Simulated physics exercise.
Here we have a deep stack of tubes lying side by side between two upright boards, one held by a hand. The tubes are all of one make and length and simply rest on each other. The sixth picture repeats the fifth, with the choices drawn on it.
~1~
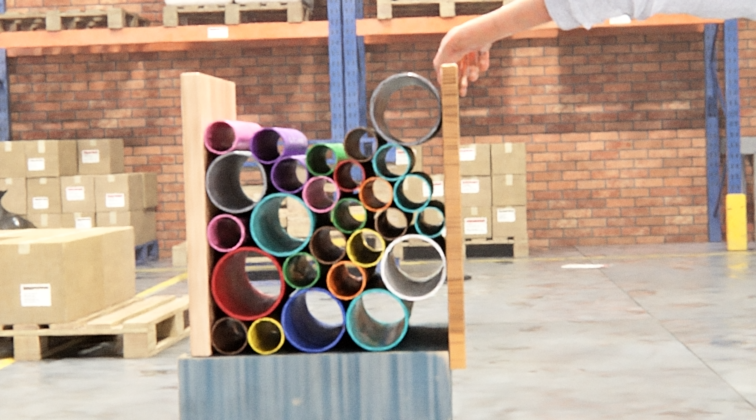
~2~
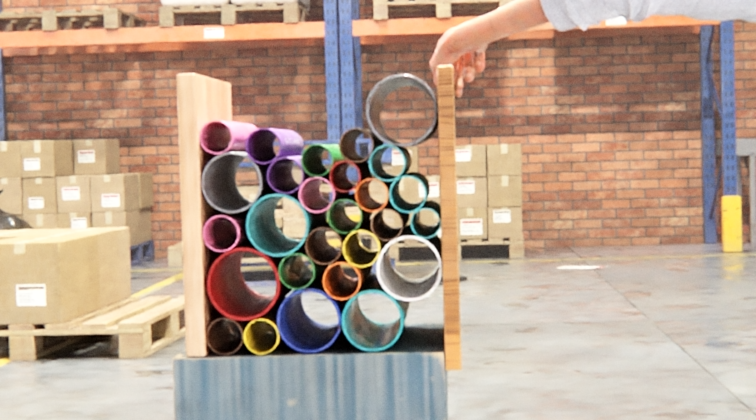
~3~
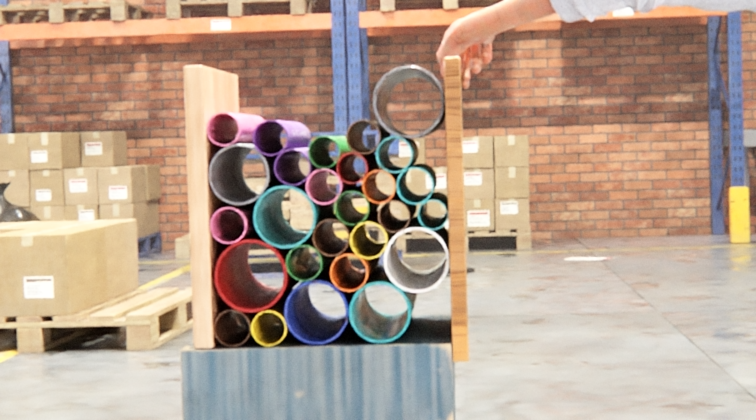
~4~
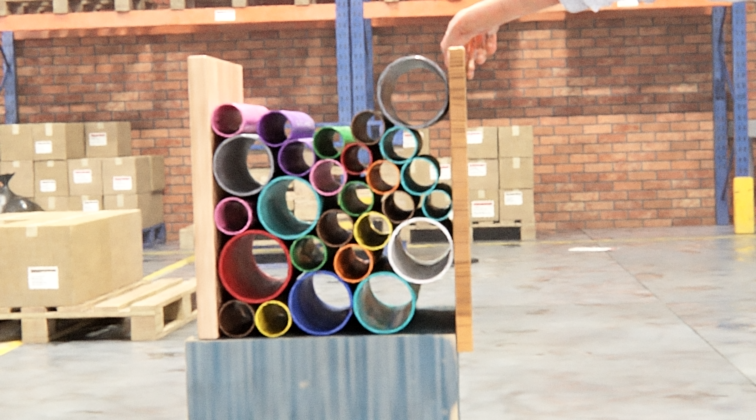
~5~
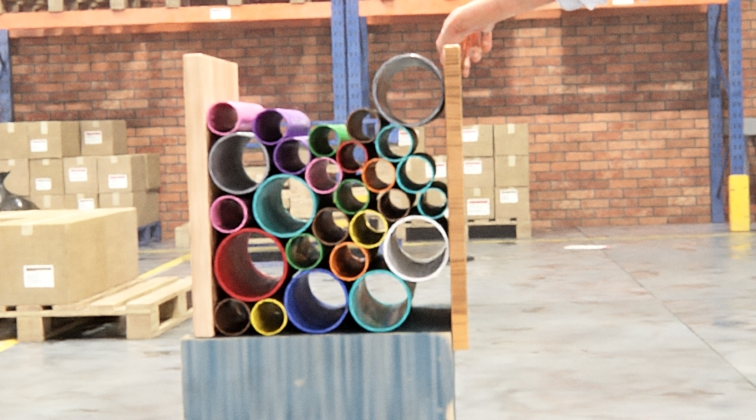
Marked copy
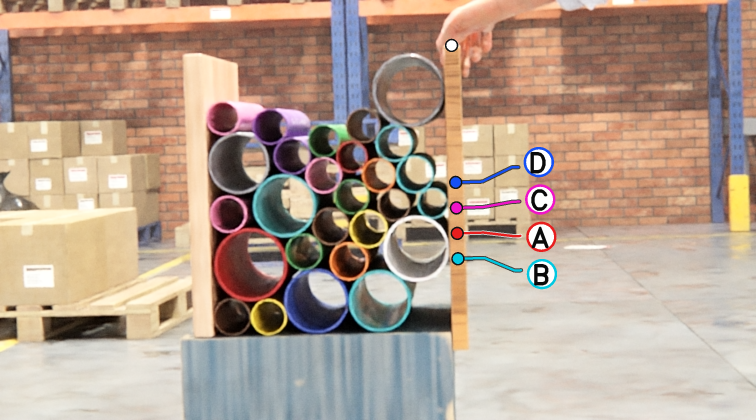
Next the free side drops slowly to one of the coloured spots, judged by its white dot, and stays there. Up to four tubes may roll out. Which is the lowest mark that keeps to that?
Lower it to C and no more.
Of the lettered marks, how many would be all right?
The number is two.
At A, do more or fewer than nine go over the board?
Fewer than nine.
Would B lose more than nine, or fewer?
It loses fewer than nine.
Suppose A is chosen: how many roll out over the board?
At A the number is five.
On the copy, A at (457, 234); B at (458, 259); C at (456, 208); D at (456, 183); the white dot at (452, 45).
On C. First, top of the board (446, 115).
Then, top of the board (448, 193).
Finally, top of the board (449, 208), one out over the board.
By contrast, A five out over the board; B five out over the board; D one out over the board.
